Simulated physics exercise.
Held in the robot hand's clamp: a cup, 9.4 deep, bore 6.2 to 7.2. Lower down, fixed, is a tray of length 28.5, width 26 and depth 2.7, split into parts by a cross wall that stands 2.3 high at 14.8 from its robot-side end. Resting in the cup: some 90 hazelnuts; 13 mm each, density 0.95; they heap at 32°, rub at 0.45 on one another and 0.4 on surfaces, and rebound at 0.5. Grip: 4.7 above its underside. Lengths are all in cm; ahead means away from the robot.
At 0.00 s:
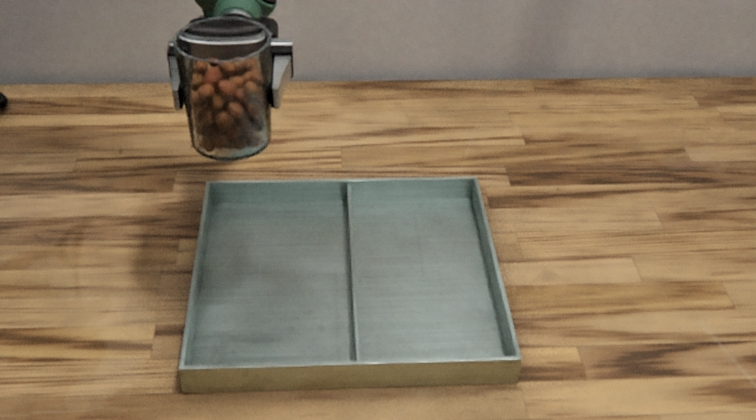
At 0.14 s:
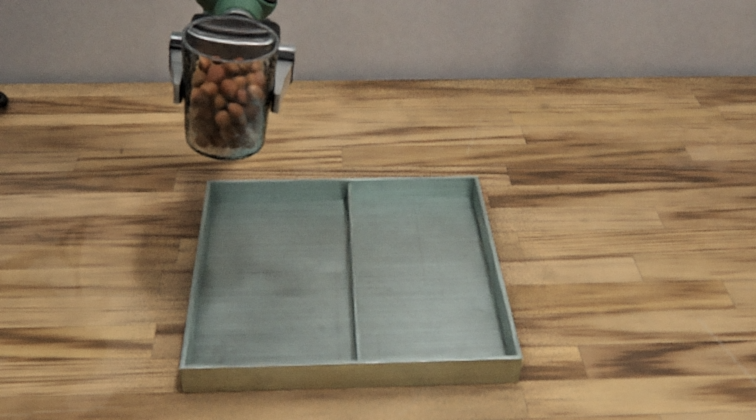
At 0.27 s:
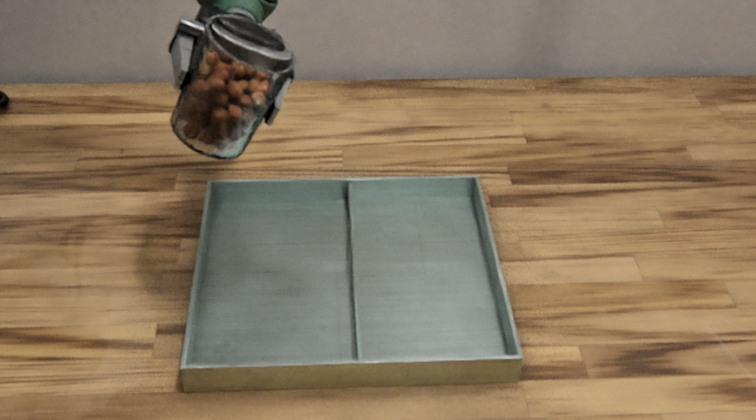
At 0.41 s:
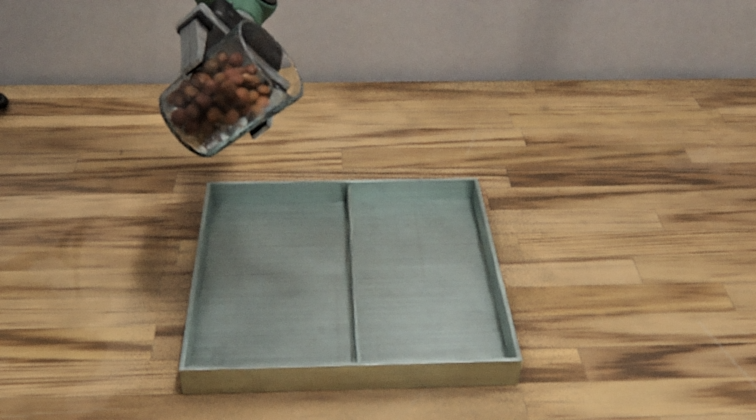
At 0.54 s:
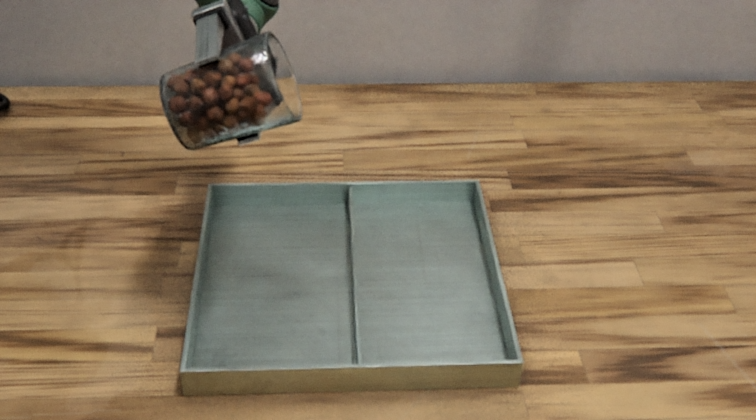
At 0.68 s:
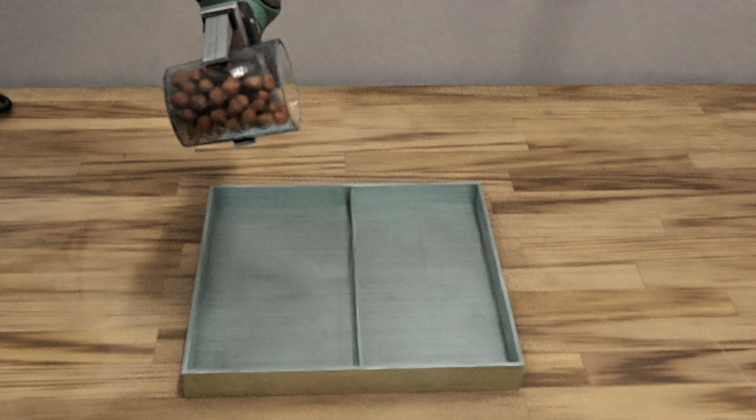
A clear glass cup of reddish-brown hazelnuts, held at the upper left by a green and grey robot clamp, starts upright and turns steadily until it lies nearly on its side, its mouth to the right, the nuts shifting inside. Below it, a shallow grey-green tray with one dividing wall rests on a streaked brown wooden tabletop before a plain grey wall. The view looks down from in front and barely moves.
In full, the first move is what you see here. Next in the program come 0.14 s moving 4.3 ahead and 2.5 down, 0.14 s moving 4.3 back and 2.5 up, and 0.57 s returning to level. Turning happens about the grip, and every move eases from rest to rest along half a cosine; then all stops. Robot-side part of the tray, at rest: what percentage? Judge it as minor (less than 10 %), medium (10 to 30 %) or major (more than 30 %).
Medium, 10 to 30 %.
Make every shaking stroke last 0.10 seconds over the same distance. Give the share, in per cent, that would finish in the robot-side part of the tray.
It would come to around 10 %.
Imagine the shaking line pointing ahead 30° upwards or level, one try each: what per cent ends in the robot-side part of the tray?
You'd get about 10 per cent with the first setting and about 10 per cent with the second.
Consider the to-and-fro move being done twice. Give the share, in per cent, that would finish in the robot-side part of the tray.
It would come to about 20 %.
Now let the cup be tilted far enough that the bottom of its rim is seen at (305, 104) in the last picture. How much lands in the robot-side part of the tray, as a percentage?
0 %.
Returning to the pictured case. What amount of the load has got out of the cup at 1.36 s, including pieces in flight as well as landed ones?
20 %.
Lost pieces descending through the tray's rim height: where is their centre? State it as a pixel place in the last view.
Look at roughly (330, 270) in the last picture.
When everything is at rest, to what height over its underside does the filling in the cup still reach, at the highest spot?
The top sits some 7.0 cm up.
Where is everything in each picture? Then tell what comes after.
In the first frame, cup middle at (227, 92), level; upper third of the load around (227, 85), from x 195 to 260, top at y 65; 90 in the cup.
In the second frame, cup middle at (228, 92), tilted 7° forward; upper third of the load around (227, 84), from x 195 to 260, top at y 65.
In the third frame, cup middle at (229, 91), tilted 27° forward; upper third of the load around (222, 84), from x 185 to 265, top at y 60.
In the fourth frame, cup middle at (228, 93), tilted 50° forward; upper third of the load around (218, 82), from x 175 to 260, top at y 60.
In the fifth frame, cup middle at (229, 95), tilted 70° forward; upper third of the load around (216, 81), from x 175 to 260, top at y 60.
In the sixth frame, cup middle at (231, 97), tilted 77° forward; upper third of the load around (213, 86), from x 180 to 280, top at y 70; 90 in the cup.
After 1.02 s, tilted 75° forward, highest piece 23 above the table; 74 in the cup, 1 in the far-side part, 15 in flight or on a rim.
After 1.36 s, tilted 16° forward, highest piece 25 above the table; 71 in the cup, 13 in the robot-side part, 6 in the far-side part.
After 1.73 s, level, highest piece 25 above the table; 71 in the cup, 13 in the robot-side part, 6 in the far-side part.
After 2.78 s, level, highest piece 25 above the table; 71 in the cup, 13 in the robot-side part, 6 in the far-side part.
At rest, 71 in the cup, 13 in the robot-side part, 6 in the far-side part. That is 14 % in the robot-side part of the tray.
